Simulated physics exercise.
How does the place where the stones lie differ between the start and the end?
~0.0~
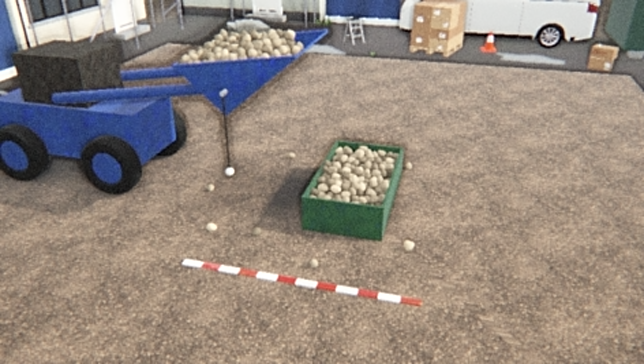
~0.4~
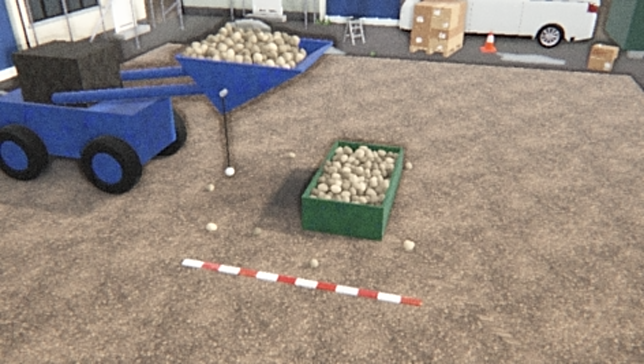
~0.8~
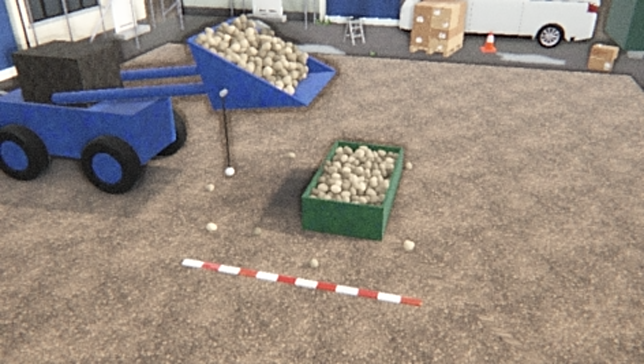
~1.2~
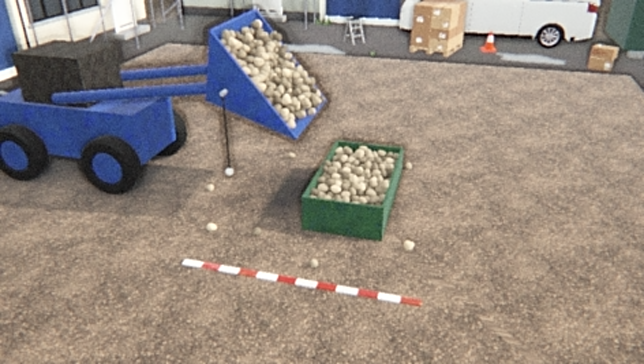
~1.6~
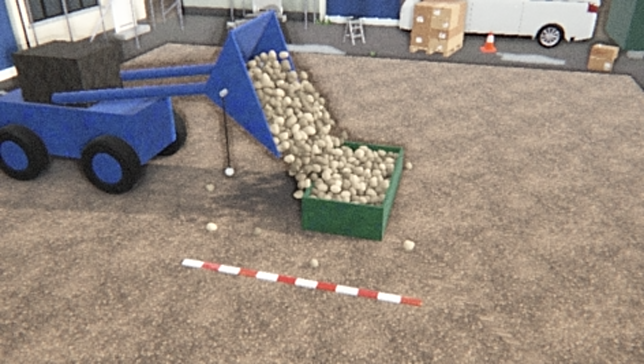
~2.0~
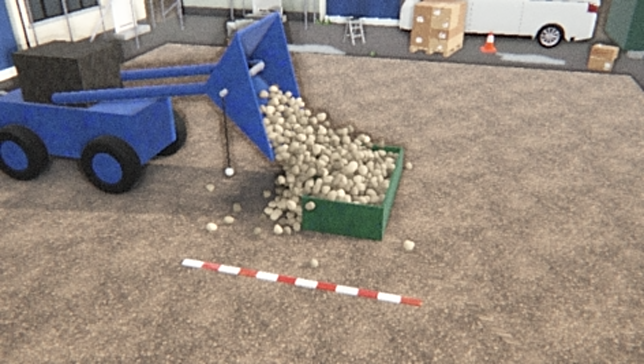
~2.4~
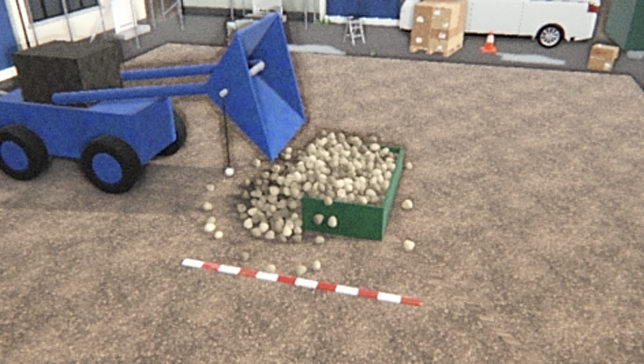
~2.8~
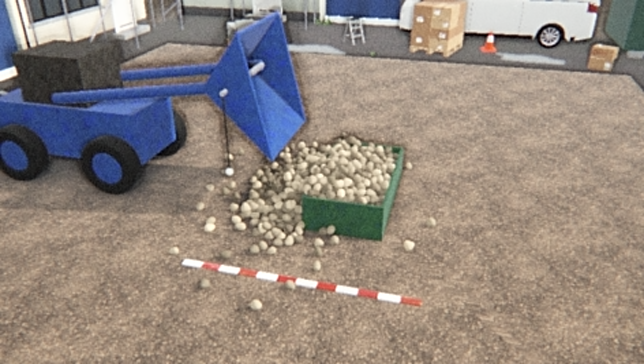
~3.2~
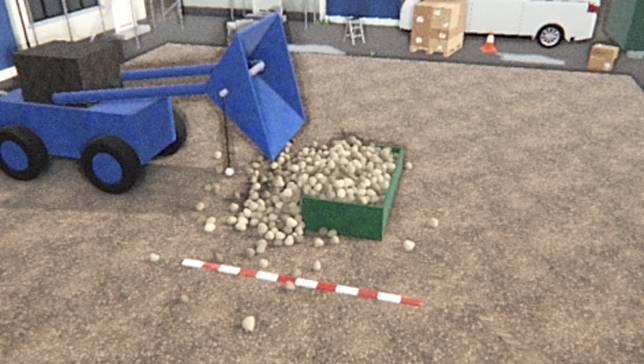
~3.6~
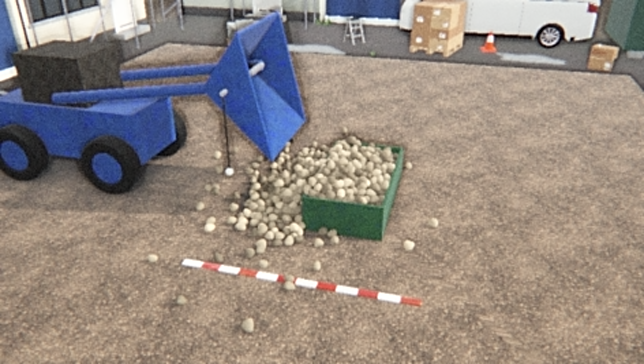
At the start, the stones are mostly split between the loader's raised bucket and the green bin. At the end they lie lower overall, heaped in the bin and spread over the ground, mainly to its left, with the bucket empty.
